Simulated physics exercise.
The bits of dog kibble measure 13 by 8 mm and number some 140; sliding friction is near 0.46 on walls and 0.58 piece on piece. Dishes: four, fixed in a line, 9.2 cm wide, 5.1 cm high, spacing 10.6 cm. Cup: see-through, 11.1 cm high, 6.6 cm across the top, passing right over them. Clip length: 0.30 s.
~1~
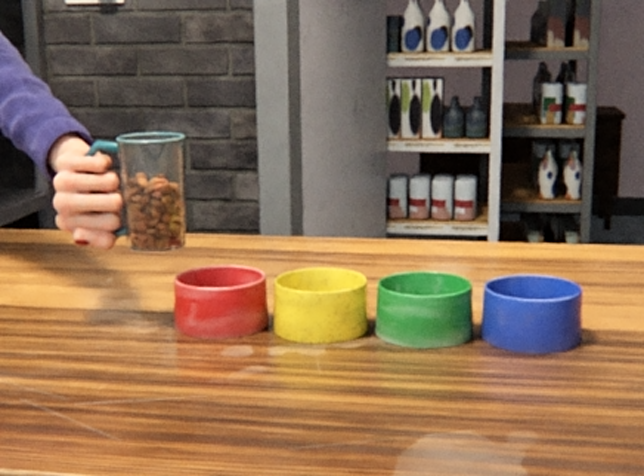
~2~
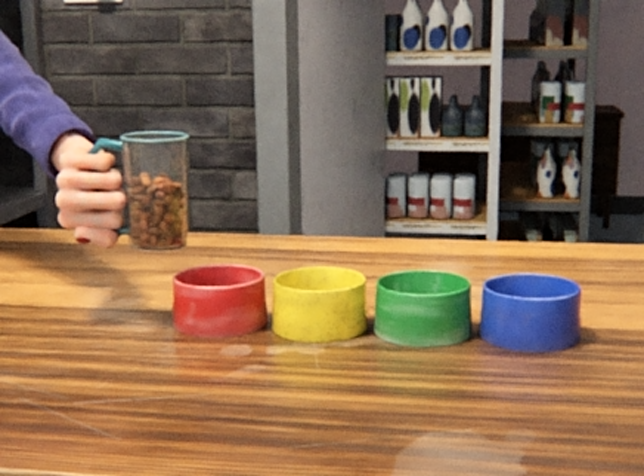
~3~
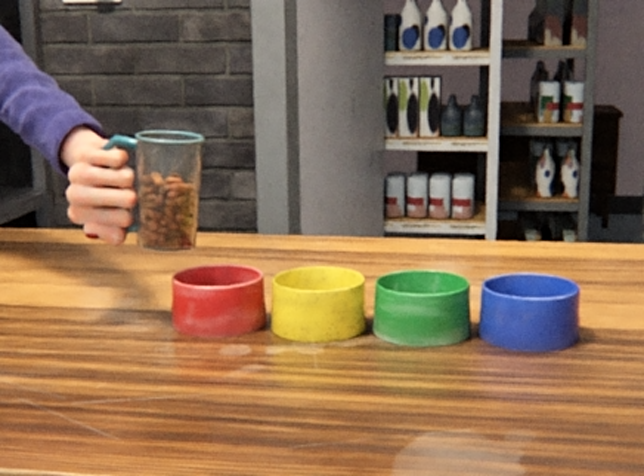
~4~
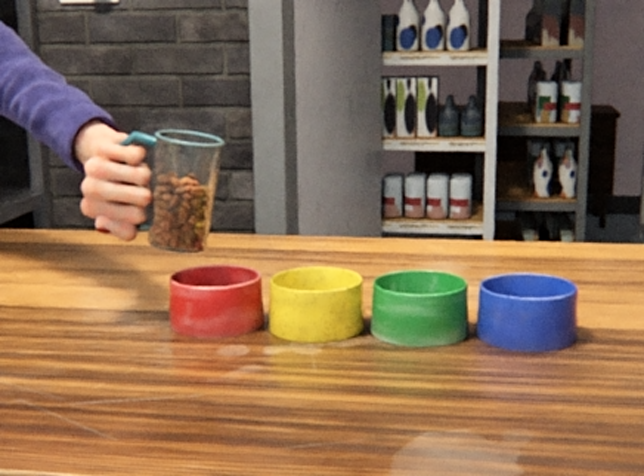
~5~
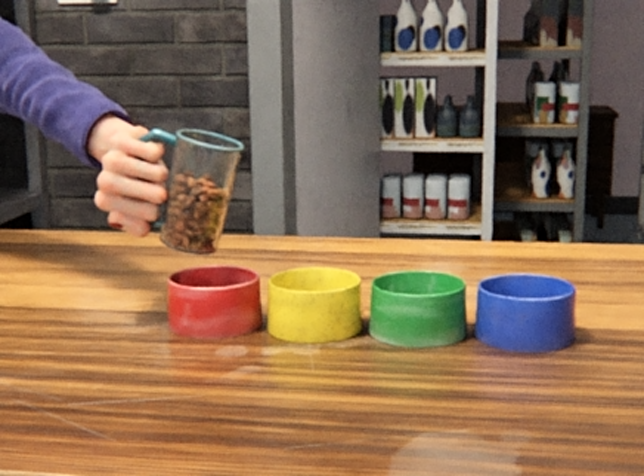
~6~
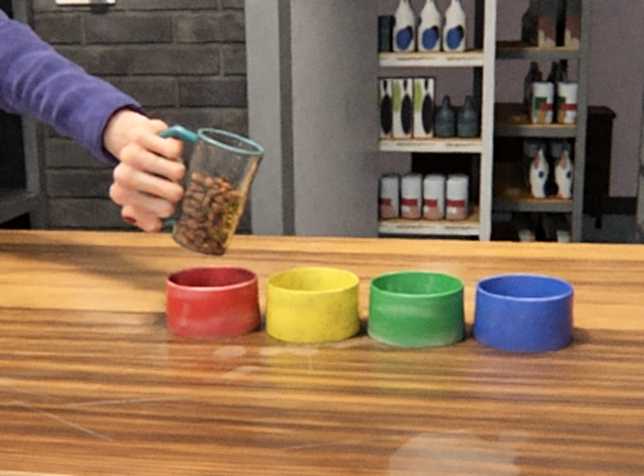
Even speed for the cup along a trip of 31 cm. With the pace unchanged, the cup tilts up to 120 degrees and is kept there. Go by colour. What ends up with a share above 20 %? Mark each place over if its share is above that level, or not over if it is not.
Red dish: Not over, blue dish: Over, green dish: Not over, yellow dish: Not over, counter: Not over.
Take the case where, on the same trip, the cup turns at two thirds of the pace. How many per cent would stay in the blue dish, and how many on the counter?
Shares: Blue 100, counter 0.
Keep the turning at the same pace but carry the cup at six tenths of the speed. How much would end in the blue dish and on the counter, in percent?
In that case: Blue 90, and counter 0.
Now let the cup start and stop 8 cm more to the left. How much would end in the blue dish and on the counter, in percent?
After the change, blue takes 0 while the counter takes 0.
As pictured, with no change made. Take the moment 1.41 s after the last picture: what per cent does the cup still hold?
About 45 percent.
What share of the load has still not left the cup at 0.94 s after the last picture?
Around 100 per cent of the load.
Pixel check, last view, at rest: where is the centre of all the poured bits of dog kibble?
Approximately (525, 315) in the last view.
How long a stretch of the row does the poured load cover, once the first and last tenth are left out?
About 5 cm.
Then, 0.56 s after the last picture, tilt 67 degrees; cup holds 100 %.
Then, 0.94 s after the last picture, tilt 98 degrees; cup holds 100 %.
Then, 1.41 s after the last picture, tilt 120 degrees; cup holds 45 %, blue 55 %.
In the end, red 0 %, blue 100 %, green 0 %, yellow 0 %, counter 0 %.
